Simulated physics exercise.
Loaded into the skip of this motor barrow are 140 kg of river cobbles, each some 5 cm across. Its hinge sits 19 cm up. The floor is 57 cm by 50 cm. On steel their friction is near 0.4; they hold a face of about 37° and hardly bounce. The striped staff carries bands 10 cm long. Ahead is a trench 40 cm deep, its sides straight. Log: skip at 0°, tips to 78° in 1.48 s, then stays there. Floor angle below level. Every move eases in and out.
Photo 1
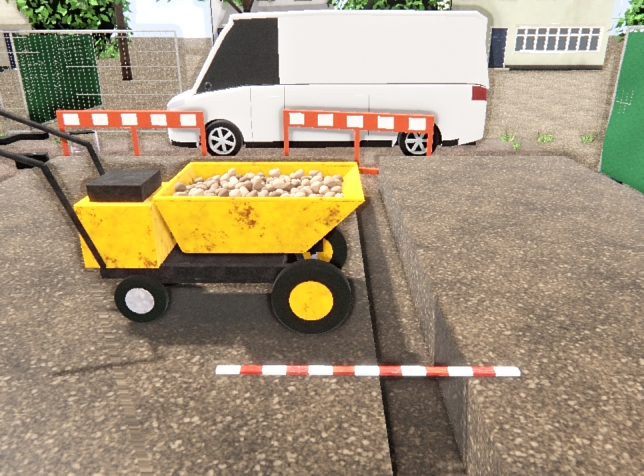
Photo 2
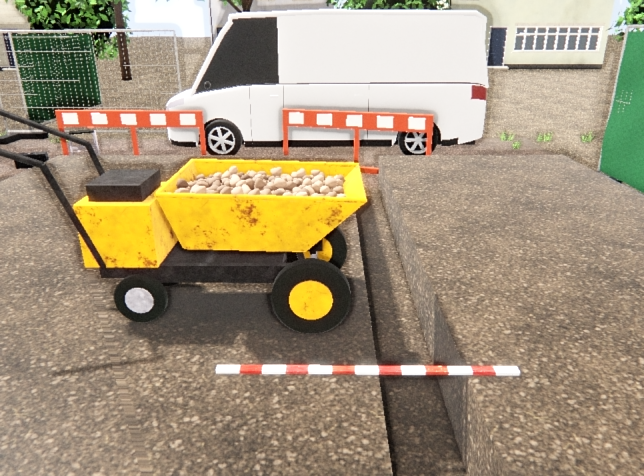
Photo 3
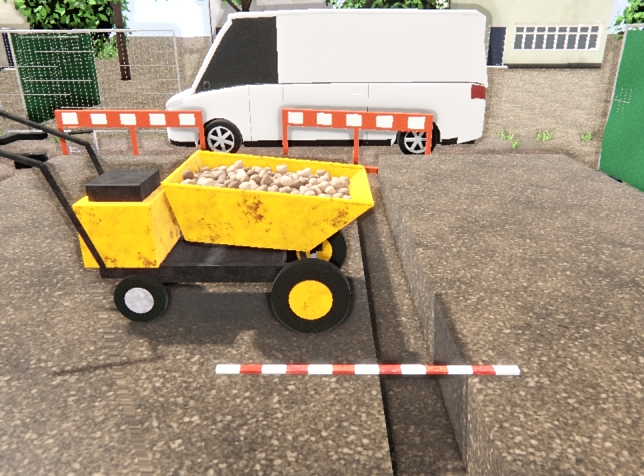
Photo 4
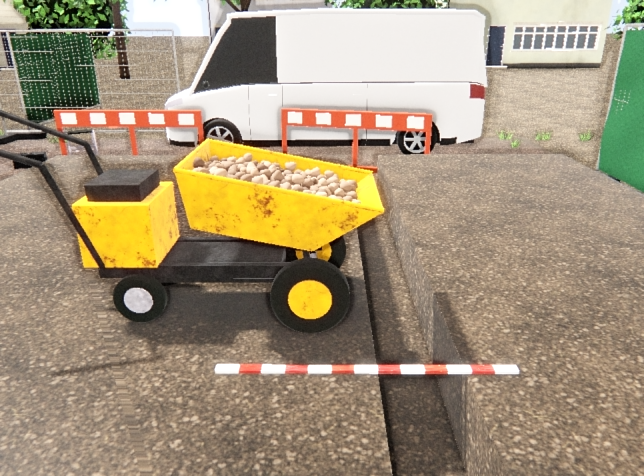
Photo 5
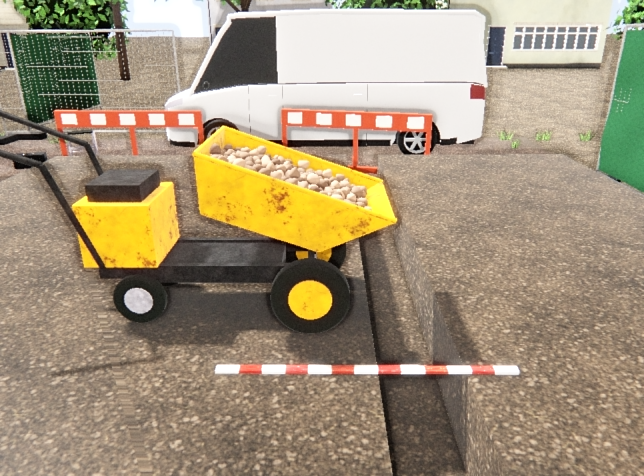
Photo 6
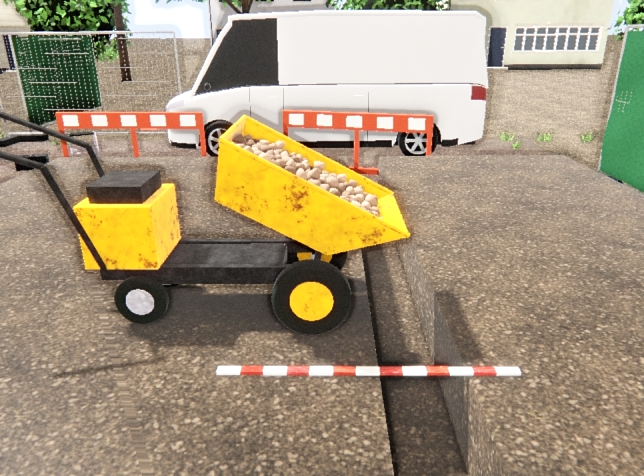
A yellow motor barrow loaded with pale cobbles stood beside a narrow trench, in front of a parked white van, while its skip slowly tilted forward, the back rising and the front lip lowering rightward.
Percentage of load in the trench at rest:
49 %.
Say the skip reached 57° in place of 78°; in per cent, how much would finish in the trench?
Share in trench: Approx. 45%.
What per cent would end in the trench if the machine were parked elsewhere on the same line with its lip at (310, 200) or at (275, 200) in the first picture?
The first gives about 100 percent and the second about 75 percent.
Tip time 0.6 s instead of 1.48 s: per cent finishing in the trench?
35 %.
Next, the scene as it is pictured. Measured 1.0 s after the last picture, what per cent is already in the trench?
Roughly 25% by that time.
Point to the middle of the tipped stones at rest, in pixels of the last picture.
The stones end up centred near (446, 302).
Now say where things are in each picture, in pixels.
Lip at (363, 200), floor tilted 0°, highest stones at (274, 184), in the first picture.
The skip is at 1°, its lip at (366, 200); the top of the load is at (253, 180), in the second picture.
Lip at (373, 204), floor tilted 5°, highest stones at (231, 175), in the third picture.
The skip is at 12°, its lip at (383, 211); the top of the load is at (220, 165), in the fourth picture.
Lip at (396, 221), floor tilted 19°, highest stones at (229, 154), in the fifth picture.
Lip at (409, 236), floor tilted 28°, highest stones at (248, 144), in the sixth picture.
Then, 0.5 s after the last picture the floor is at 66°, 98 % in the skip, 2 % in the trench; the foremost stones are at (444, 285).
Then, 1.0 s after the last picture the floor is at 78°, 31 % in the skip, 25 % in the trench, 44 % past the trench; the foremost stones are at (553, 289).
Then, 1.3 s after the last picture the floor is at 78°, 7 % in the skip, 40 % in the trench, 53 % past the trench; the foremost stones are at (614, 286).
Then, 3.3 s after the last picture the floor is at 78°, 0 % in the skip, 49 % in the trench, 51 % past the trench; the foremost stones are at (641, 281).
